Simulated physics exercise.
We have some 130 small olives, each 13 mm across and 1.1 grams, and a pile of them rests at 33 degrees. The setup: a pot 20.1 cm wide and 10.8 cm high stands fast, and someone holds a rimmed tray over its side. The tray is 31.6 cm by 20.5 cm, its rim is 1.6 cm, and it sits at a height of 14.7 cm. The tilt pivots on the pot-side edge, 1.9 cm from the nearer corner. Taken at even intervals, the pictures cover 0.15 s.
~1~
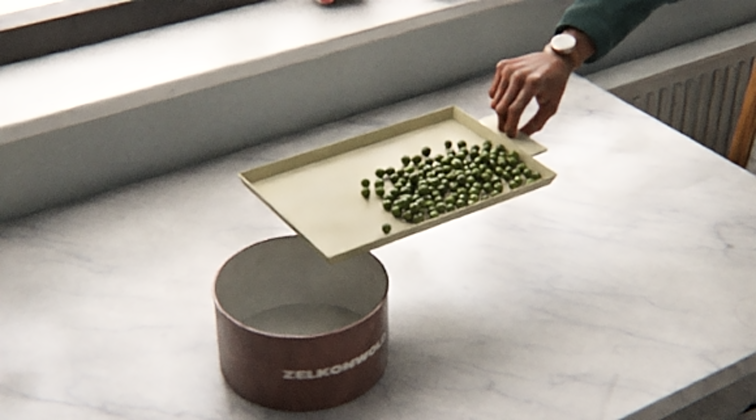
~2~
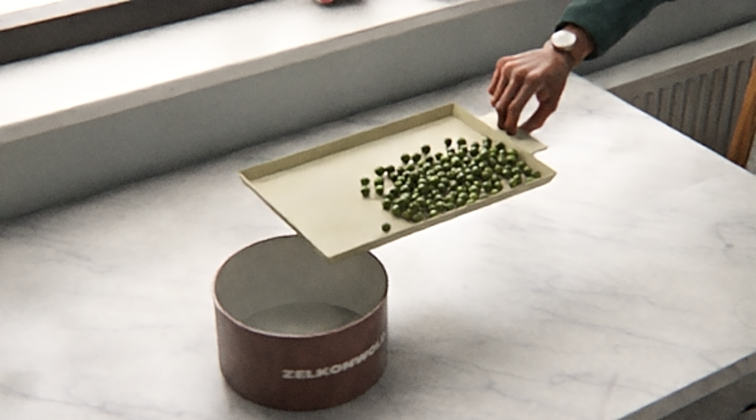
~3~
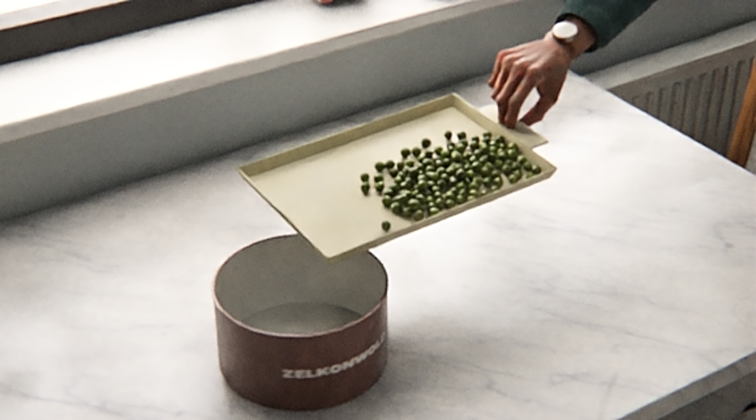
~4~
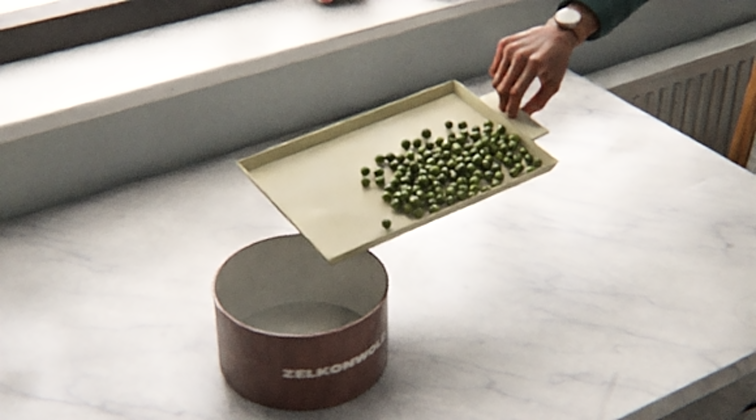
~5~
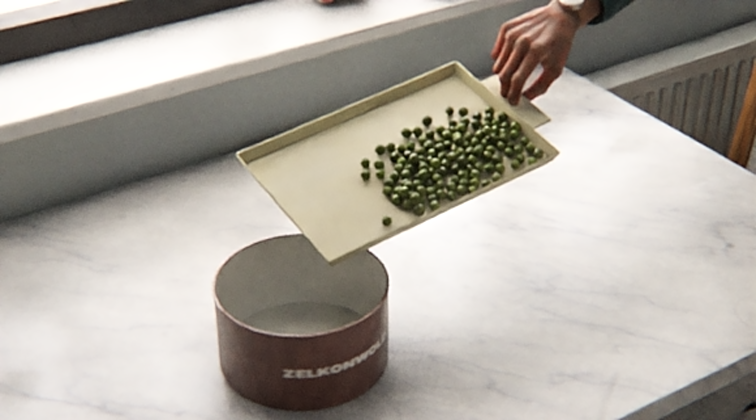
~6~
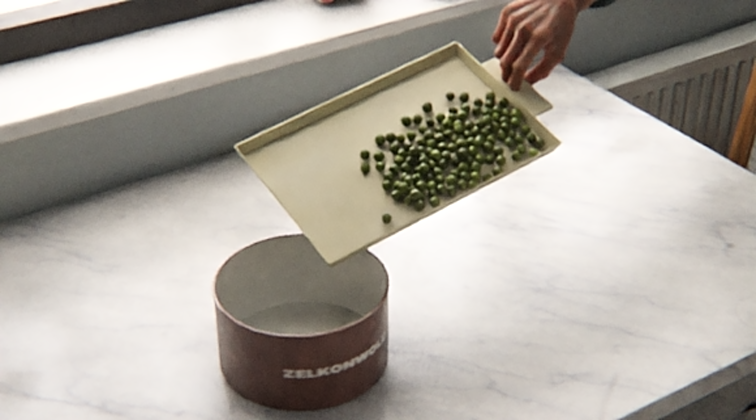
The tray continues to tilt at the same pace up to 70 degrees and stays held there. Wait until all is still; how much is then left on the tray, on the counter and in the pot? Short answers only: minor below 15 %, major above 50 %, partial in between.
Left on the tray: Minimal; counter: Predominant; pot: Moderate.
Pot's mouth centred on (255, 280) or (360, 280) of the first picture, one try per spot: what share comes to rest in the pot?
The shares would be near 10 and 60 per cent respectively.
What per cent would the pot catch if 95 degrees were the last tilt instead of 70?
30 percent.
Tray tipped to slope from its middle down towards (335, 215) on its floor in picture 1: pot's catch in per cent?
That comes to around 85 per cent.
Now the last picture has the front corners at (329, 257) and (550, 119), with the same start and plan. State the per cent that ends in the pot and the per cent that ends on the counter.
Pot: 55, counter: 40.
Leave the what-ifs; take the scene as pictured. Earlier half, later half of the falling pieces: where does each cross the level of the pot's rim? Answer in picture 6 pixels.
First near (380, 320), then at (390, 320).
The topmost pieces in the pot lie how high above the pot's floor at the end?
Top level: Approx. 2.0 cm.
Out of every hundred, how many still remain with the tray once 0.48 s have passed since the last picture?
Some 20 per cent of the load.
Then, 0.15 s after the last picture, tilt 46 degrees; the tray holds 100 %, the pot 0 %.
Then, 0.25 s after the last picture, tilt 65 degrees; the tray holds 100 %, the pot 0 %.
Then, 0.48 s after the last picture, tilt 70 degrees; the tray holds 20 %, the pot 20 %.
In the end, tray 5 %, counter 55 %, pot 35 %.
